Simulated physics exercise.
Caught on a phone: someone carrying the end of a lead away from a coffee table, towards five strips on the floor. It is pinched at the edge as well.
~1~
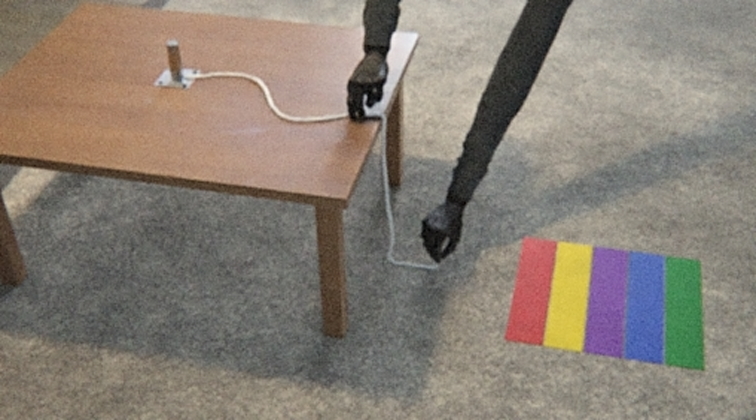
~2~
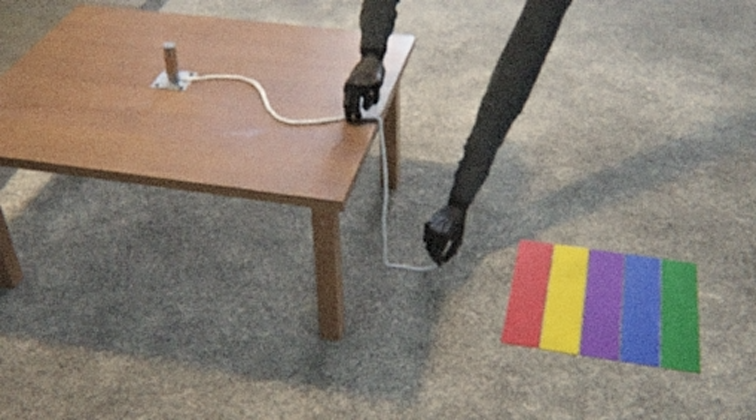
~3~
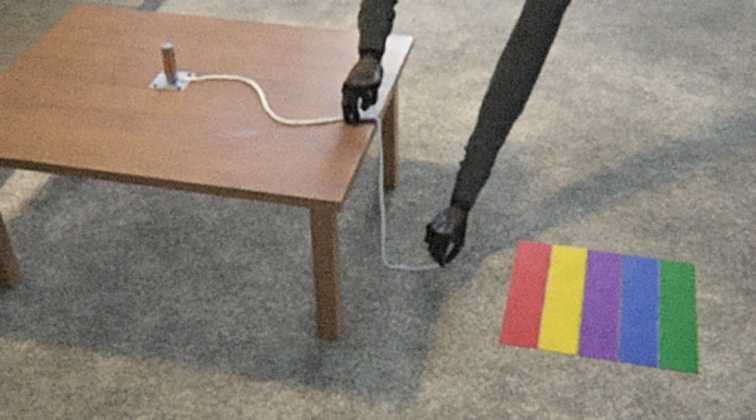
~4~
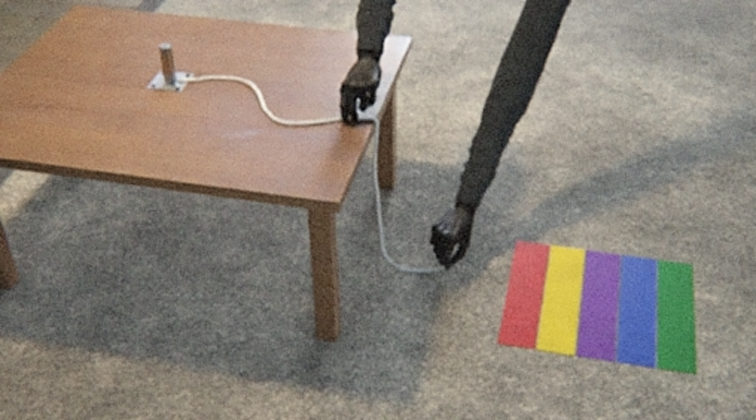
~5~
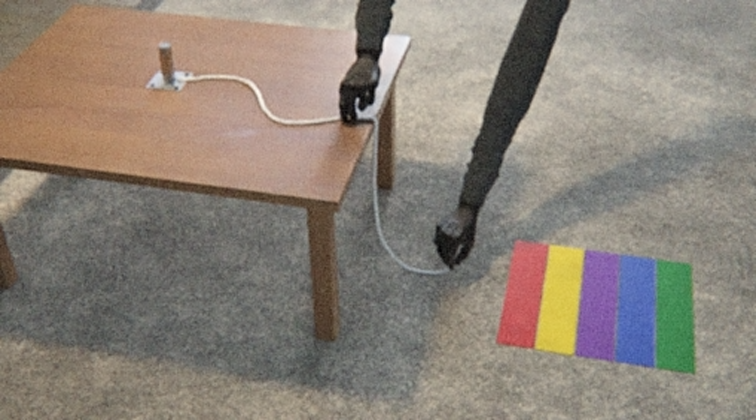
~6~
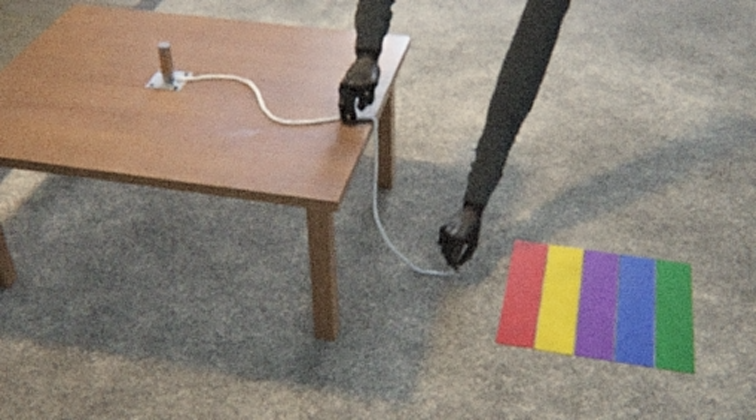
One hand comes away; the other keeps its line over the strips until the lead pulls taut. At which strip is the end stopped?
It halts on the purple strip.
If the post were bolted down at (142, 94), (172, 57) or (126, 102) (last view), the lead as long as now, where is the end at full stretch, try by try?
The places are (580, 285), (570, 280) and (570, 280).
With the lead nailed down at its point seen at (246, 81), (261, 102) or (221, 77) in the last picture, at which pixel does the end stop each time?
The places are (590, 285), (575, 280) and (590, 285).
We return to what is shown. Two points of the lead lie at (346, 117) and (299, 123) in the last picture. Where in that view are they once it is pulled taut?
At (386, 128), then (343, 112).
A little later, end near (527, 275); over red.
Next, end near (573, 282); over yellow.
When it is tight, end near (600, 286); over purple. Over purple.
